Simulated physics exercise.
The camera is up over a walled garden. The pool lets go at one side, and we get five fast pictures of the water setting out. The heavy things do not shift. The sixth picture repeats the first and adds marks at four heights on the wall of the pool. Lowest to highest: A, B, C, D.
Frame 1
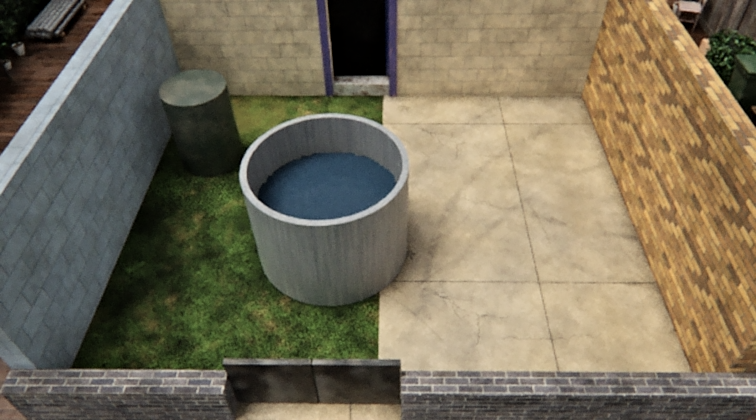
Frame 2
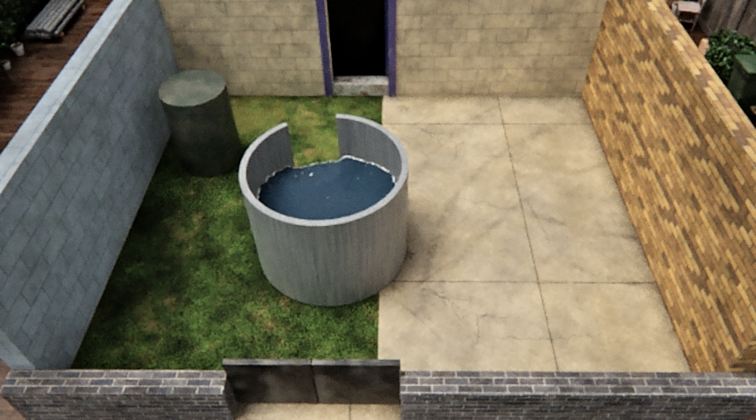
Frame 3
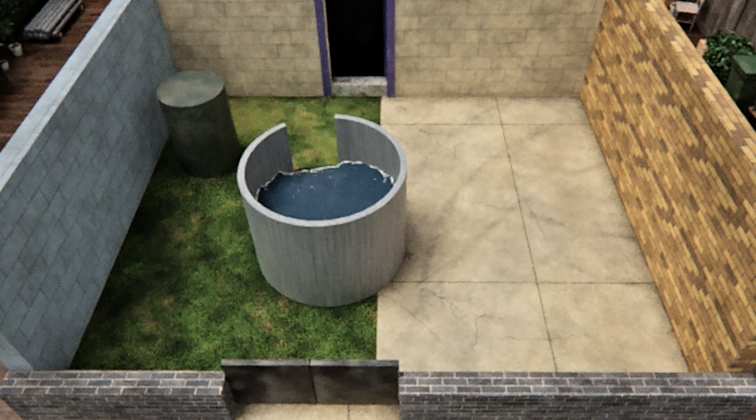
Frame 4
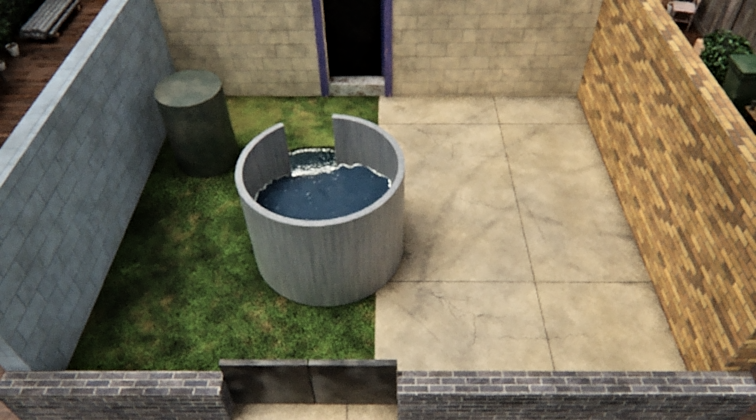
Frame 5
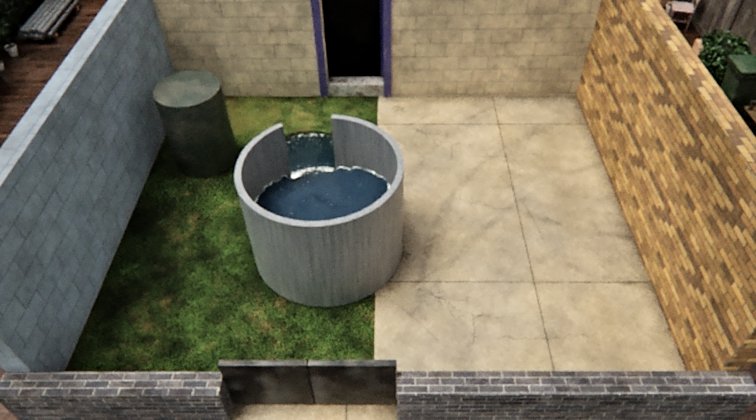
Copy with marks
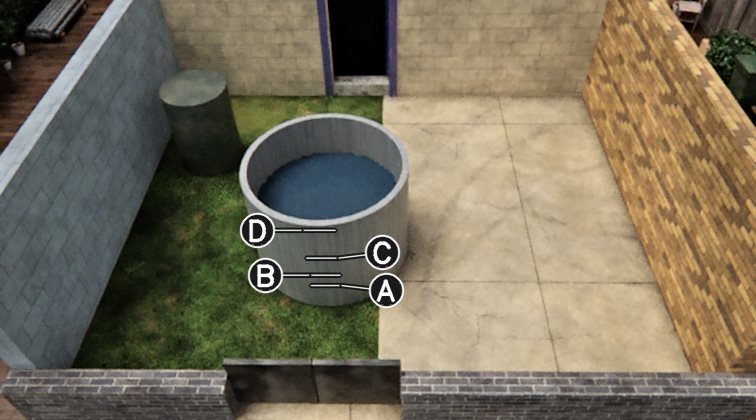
At the start, a round grey pool of still blue water stands on grass in a walled garden, beside paving and behind a shut gate. A section of its far wall disappears, leaving a gap, and the water ripples, then pours through in a small stream onto the grass behind.
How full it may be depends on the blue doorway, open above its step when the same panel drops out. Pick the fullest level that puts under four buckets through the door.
Line C just does it.
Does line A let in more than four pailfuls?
No.
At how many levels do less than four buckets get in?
Three.
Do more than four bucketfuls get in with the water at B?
No, not at all.
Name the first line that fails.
D it is.
On the marked copy, A at (326, 285); B at (324, 275); C at (322, 258); D at (318, 230); from the bottom up A, B, C, D.
Choosing A, nothing gets over.
Choosing B, nothing gets over.
Choosing C, a splash gets over, under a bucket.
Choosing D, about 8 bucketfuls get in.
